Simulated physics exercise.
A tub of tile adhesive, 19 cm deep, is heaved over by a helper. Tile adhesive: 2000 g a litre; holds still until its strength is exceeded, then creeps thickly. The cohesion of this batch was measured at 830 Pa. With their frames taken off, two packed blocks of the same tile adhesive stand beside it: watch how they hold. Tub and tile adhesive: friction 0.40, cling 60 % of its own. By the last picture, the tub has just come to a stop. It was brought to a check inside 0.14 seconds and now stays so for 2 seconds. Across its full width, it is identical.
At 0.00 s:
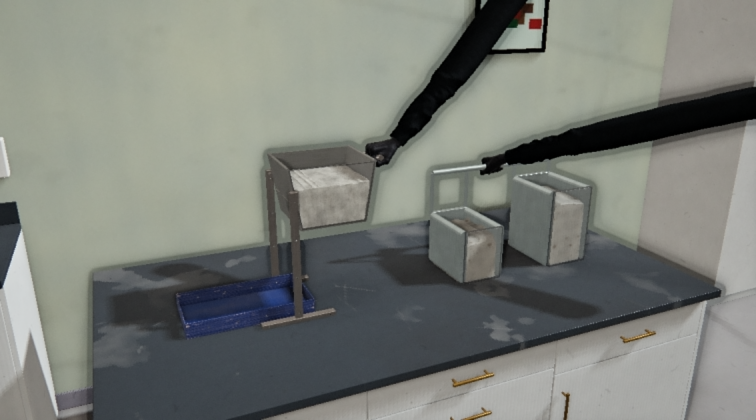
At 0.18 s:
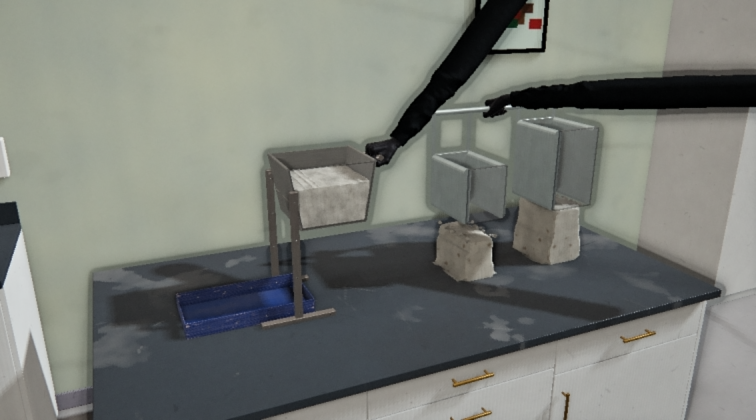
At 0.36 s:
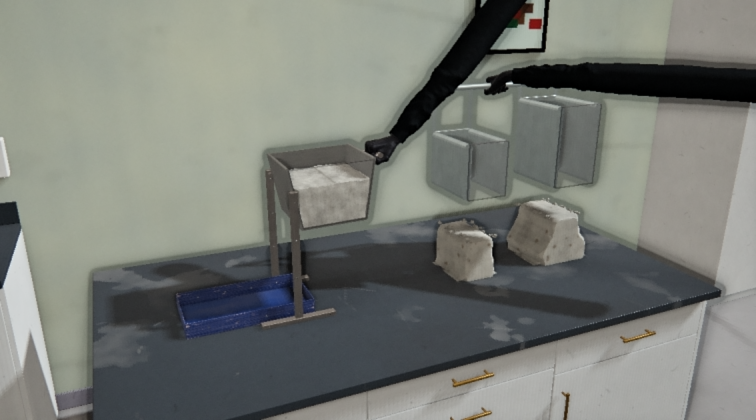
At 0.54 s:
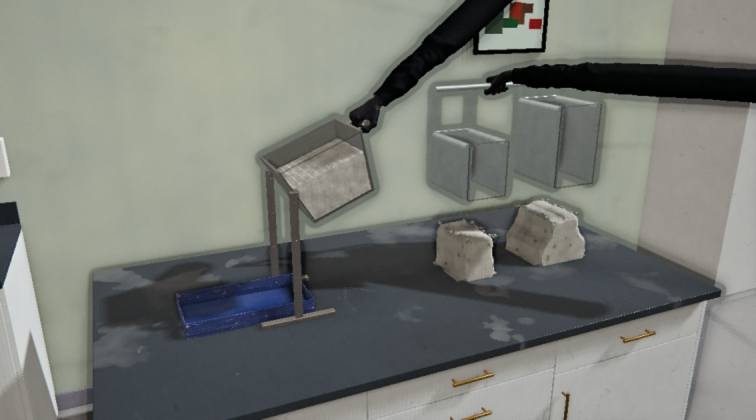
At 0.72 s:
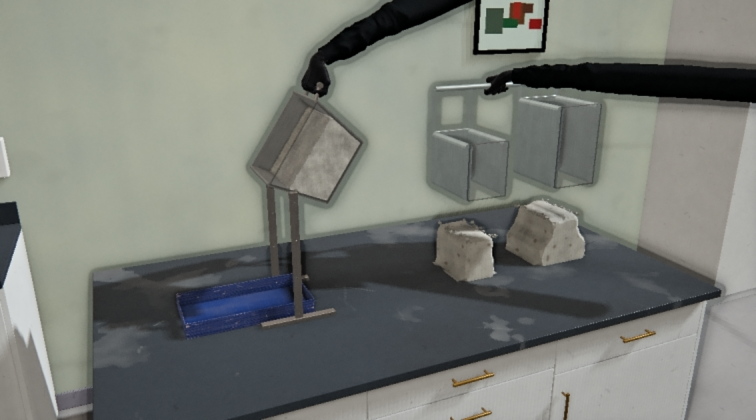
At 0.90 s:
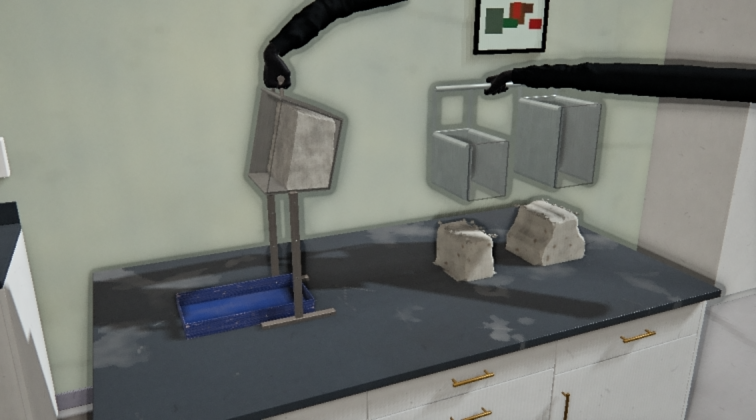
The video shows a black arm lifting clear molds off two grey blocks on a dark countertop, the right one slumping, before another arm tilts a raised tub of pale grey material leftward above a blue tray.
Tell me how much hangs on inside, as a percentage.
Near 100 %.
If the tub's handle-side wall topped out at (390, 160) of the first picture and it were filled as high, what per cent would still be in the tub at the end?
In that case some 55 per cent.
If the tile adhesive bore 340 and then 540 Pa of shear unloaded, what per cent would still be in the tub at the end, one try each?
First try roughly 60 per cent, second try roughly 70 per cent.
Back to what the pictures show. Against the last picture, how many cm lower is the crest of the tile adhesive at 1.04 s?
Roughly 2 cm.
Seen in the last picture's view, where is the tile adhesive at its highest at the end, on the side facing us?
Close to pixel (278, 132).
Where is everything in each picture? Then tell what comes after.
In the first picture, handle-side rim at (374, 161), tilt 0 degrees; highest point of the tile adhesive at (326, 186); test blocks 16 cm, 25 cm high (left to right).
In the second picture, handle-side rim at (374, 161), tilt 0 degrees; highest point of the tile adhesive at (326, 186); test blocks 16 cm, 23 cm high (left to right).
In the third picture, handle-side rim at (373, 158), tilt 1 degrees; highest point of the tile adhesive at (364, 179); test blocks 16 cm, 19 cm high (left to right).
In the fourth picture, handle-side rim at (359, 131), tilt 22 degrees; highest point of the tile adhesive at (363, 153); test blocks 16 cm, 19 cm high (left to right).
In the fifth picture, handle-side rim at (315, 103), tilt 57 degrees; highest point of the tile adhesive at (332, 119); test blocks 16 cm, 19 cm high (left to right).
In the sixth picture, handle-side rim at (281, 100), tilt 78 degrees; highest point of the tile adhesive at (301, 112); test blocks 16 cm, 19 cm high (left to right).
By 1.04 s, the tub is at 78 degrees and holds 100 %.
By 1.21 s, the tub is at 78 degrees and holds 100 %.
By 1.38 s, the tub is at 78 degrees and holds 100 %.
By 1.55 s, the tub is at 78 degrees and holds 100 %.
By 2.90 s, at the end, the tub is at 78 degrees and holds 100 %.
